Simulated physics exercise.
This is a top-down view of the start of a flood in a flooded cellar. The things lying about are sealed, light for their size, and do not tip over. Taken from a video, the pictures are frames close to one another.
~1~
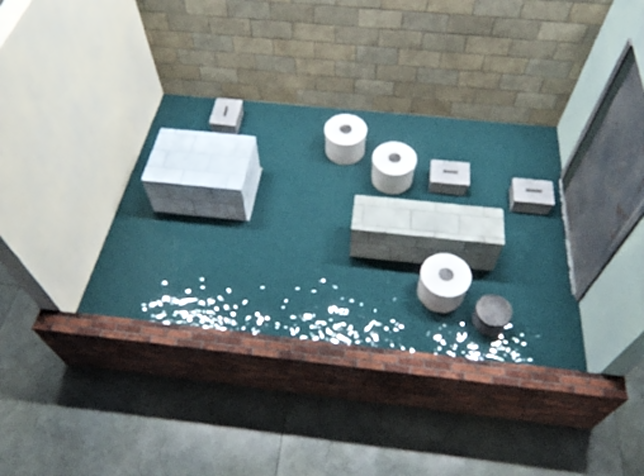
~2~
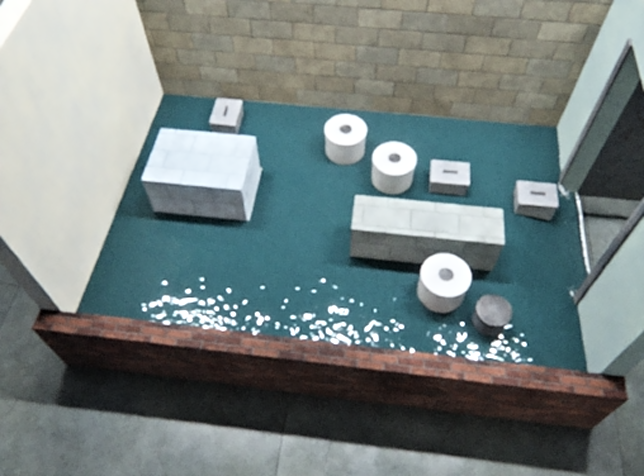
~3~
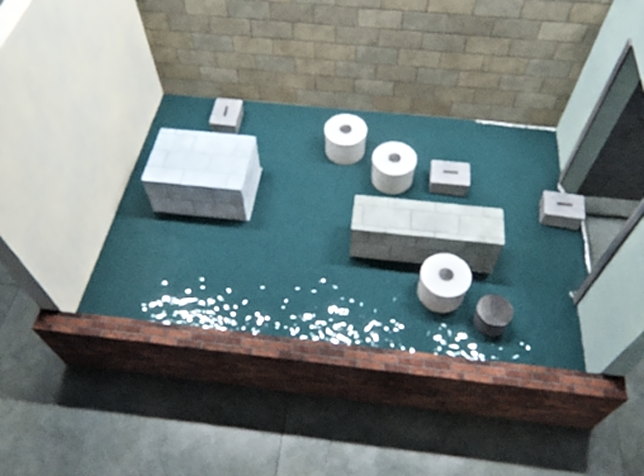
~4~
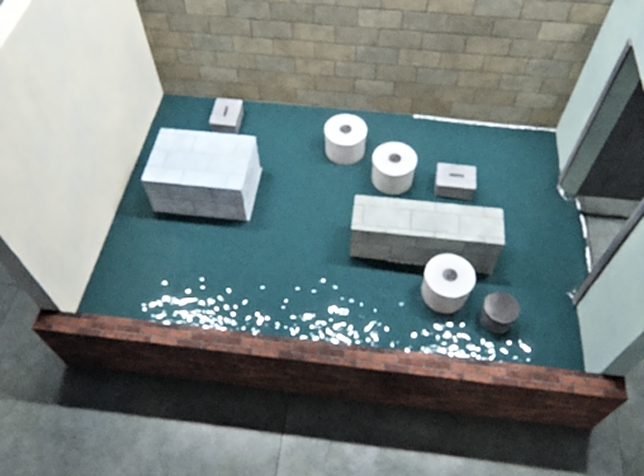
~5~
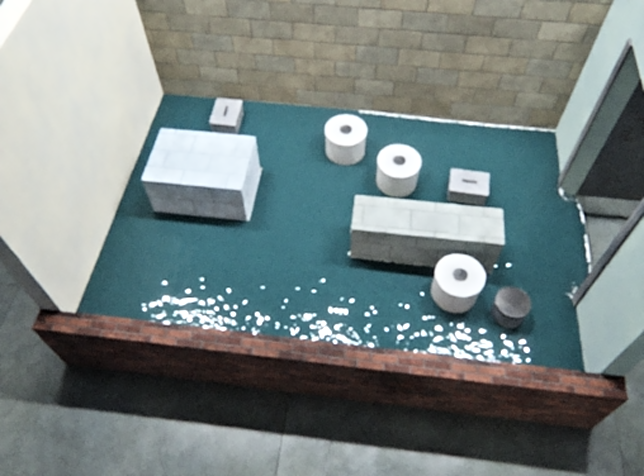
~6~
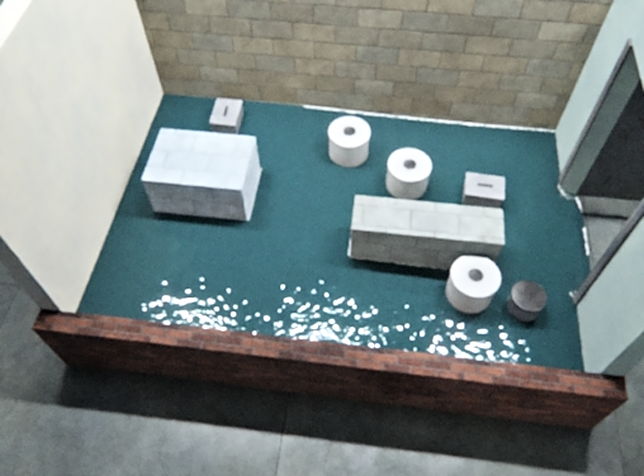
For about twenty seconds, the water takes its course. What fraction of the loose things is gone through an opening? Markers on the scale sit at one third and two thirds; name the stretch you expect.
The fraction is going to land in the top band.
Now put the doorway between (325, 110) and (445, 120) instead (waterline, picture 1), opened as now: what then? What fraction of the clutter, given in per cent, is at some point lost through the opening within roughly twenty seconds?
Roughly 90 per cent.
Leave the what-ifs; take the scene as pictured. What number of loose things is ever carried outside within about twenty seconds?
I make it 6 of them.
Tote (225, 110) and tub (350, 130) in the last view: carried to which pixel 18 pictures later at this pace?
(317, 124) and (567, 194), roughly.
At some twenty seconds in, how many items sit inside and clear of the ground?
Count: 1.
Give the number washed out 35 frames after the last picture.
The number works out to 6.
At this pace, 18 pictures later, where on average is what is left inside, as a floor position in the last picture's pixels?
(430, 179).
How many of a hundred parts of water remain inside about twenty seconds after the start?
My answer is close to 32 percent.
A moment on, 3 of 7 are out; 4 afloat.
Next, 5 of 7 are out; 2 afloat.
Later, 6 of 7 are out; 1 afloat.
In the end, 6 of 7 are out; 1 afloat.
